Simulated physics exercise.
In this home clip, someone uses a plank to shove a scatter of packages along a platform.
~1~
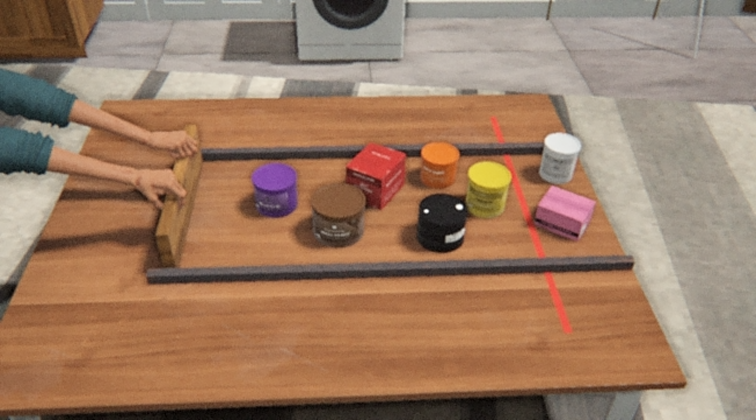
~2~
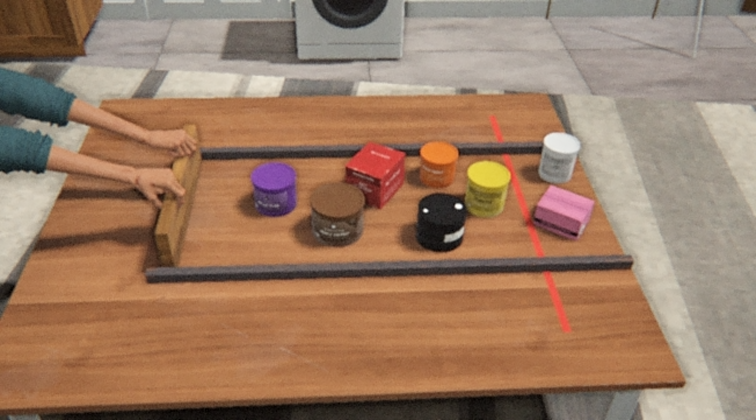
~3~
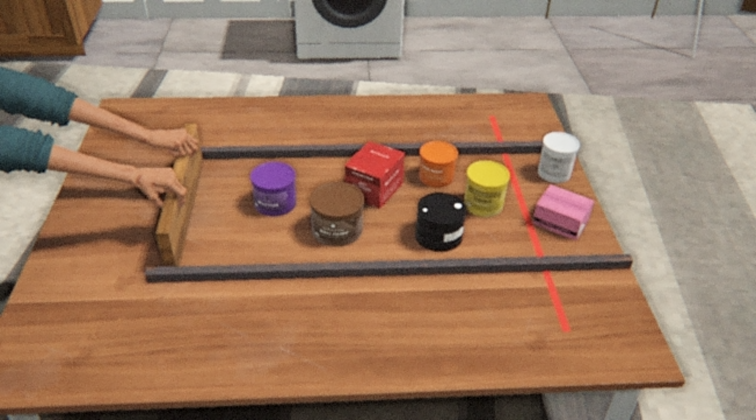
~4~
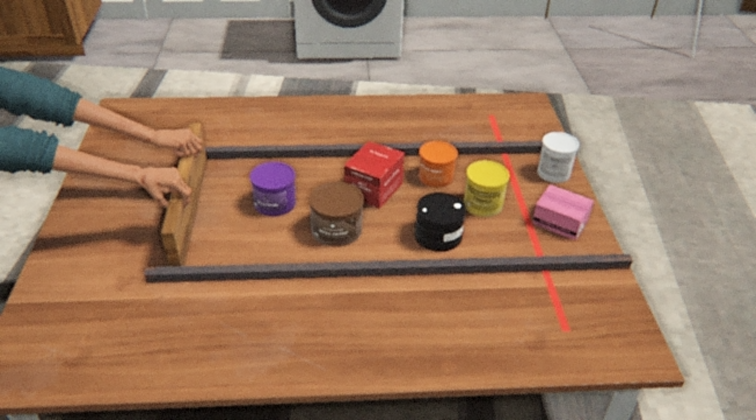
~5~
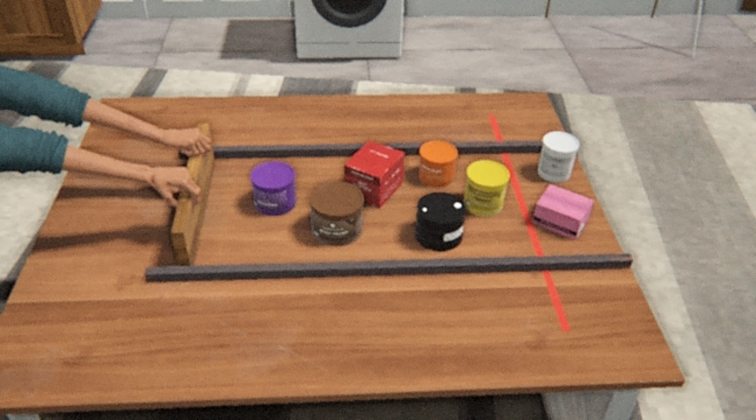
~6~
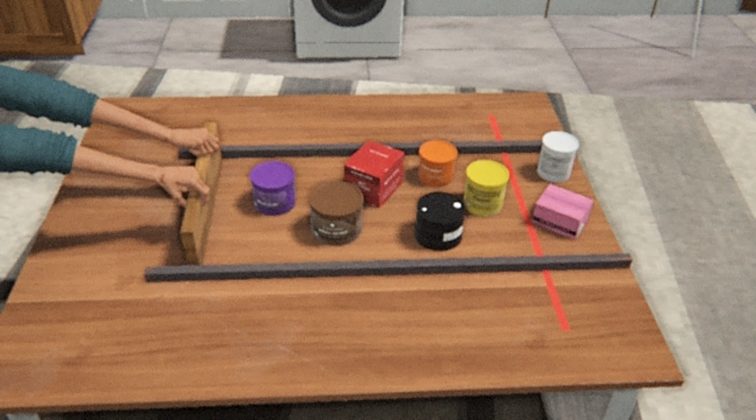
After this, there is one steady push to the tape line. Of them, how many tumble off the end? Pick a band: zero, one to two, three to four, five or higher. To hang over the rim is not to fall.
Band: One to two.
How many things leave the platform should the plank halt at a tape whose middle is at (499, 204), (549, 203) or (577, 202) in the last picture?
Tallies in the order asked: 0, 5, 7.
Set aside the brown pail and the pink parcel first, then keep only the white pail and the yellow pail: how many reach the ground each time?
Result, first then second: 1, 0.
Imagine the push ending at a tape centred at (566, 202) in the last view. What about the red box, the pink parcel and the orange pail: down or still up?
Here's how it goes: The red box is still up there, the pink parcel ends up down, and the orange pail ends up down.
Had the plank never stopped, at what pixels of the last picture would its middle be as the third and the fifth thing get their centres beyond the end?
First around (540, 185), then around (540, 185).
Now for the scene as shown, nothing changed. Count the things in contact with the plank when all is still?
It touches 3.
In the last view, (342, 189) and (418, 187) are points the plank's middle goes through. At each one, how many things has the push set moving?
I get 4 at the one place and 5 at the other.
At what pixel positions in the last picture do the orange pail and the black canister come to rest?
You'll see the orange pail at (570, 158), with the black canister at (607, 231).
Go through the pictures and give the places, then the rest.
White pail (559, 159); pink parcel (564, 213); yellow pail (487, 190); plank (182, 194); tape (524, 205), in the first frame.
Pink parcel (564, 213); black canister (441, 223), in the second frame.
Yellow pail (486, 189); orange pail (438, 165), in the third frame.
White pail (557, 158); brown pail (337, 214), in the fourth frame.
Pink parcel (563, 212); red box (374, 174), in the fifth frame.
White pail (557, 157); pink parcel (562, 211); yellow pail (485, 189); plank (203, 191); tape (522, 203), in the sixth frame.
Early on, none off yet; white pail at rest near (557, 157); pink parcel at rest near (562, 211); yellow pail at rest near (485, 189).
A while later, none off yet; white pail at rest near (557, 157); pink parcel travelled a little near (567, 210); yellow pail travelled about its own width near (526, 191).
Finally, the number that fall off is one or two; lost, pink parcel and white pail.
